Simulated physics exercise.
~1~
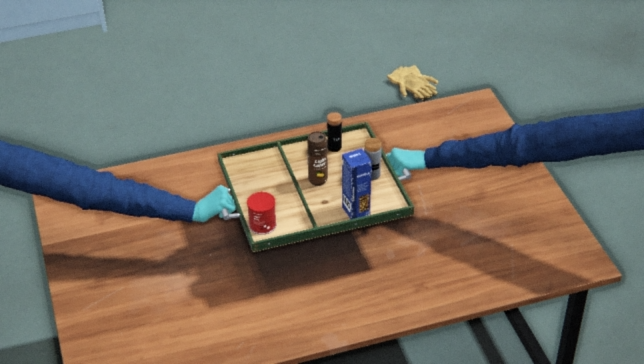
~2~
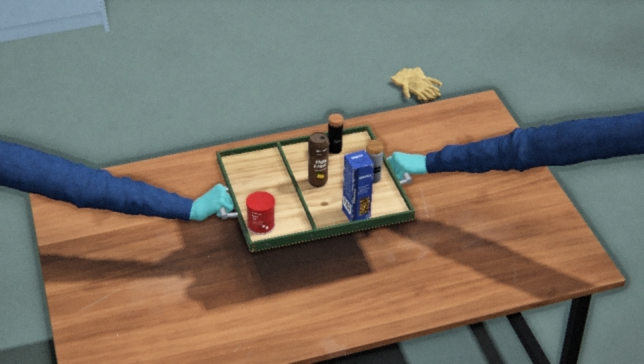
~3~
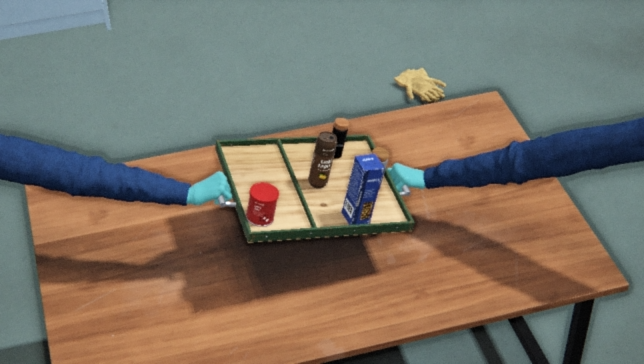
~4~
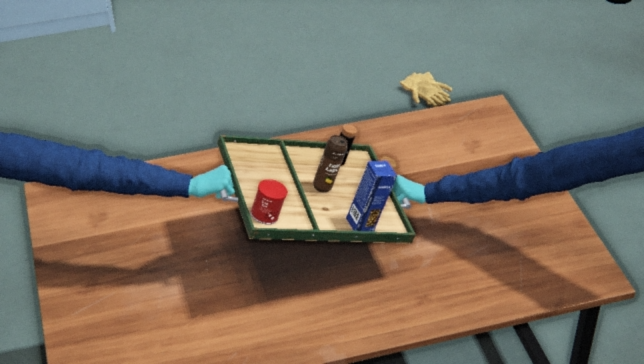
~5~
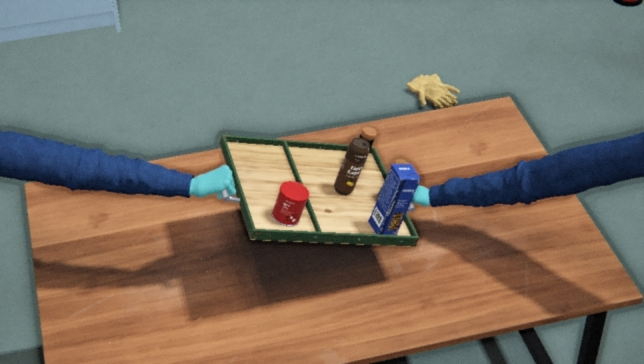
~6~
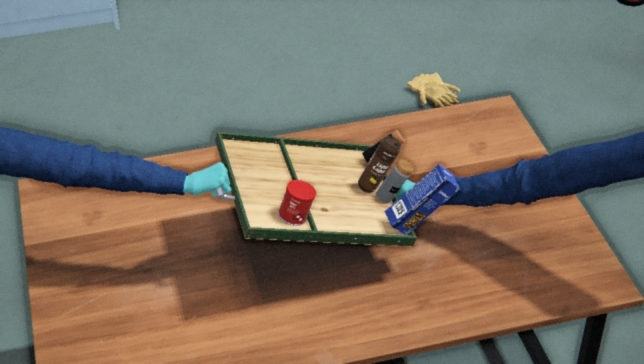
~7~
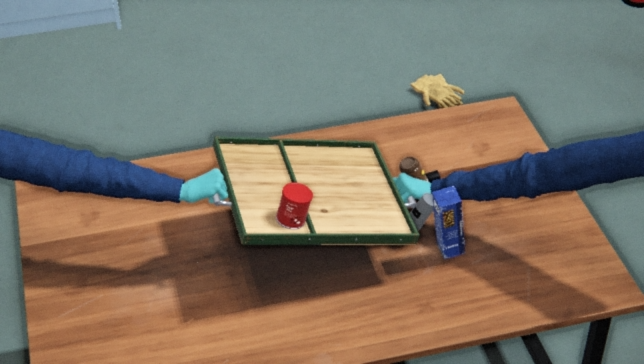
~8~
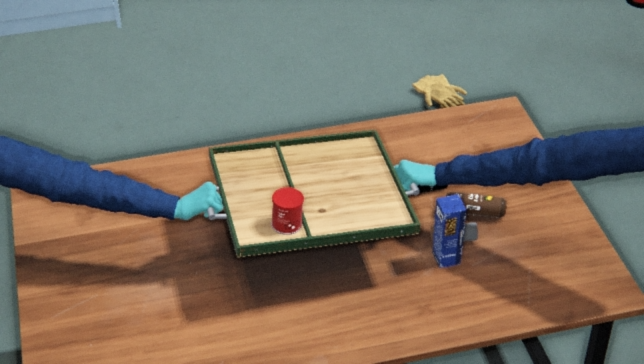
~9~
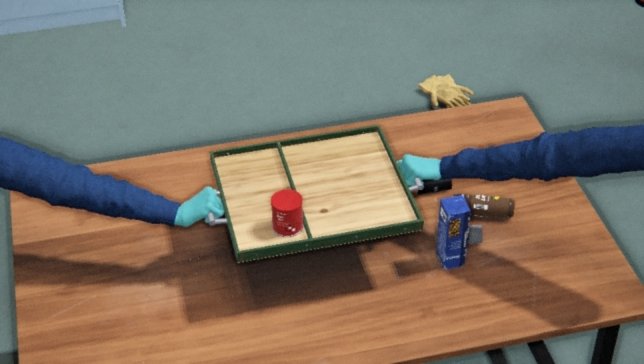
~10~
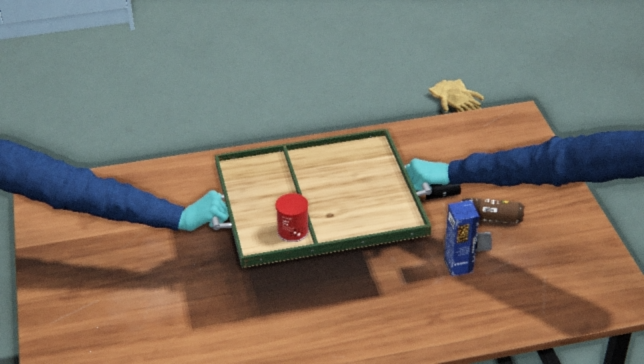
A tray held by two hands tips right, spills all but a sliding red tin, then levels.
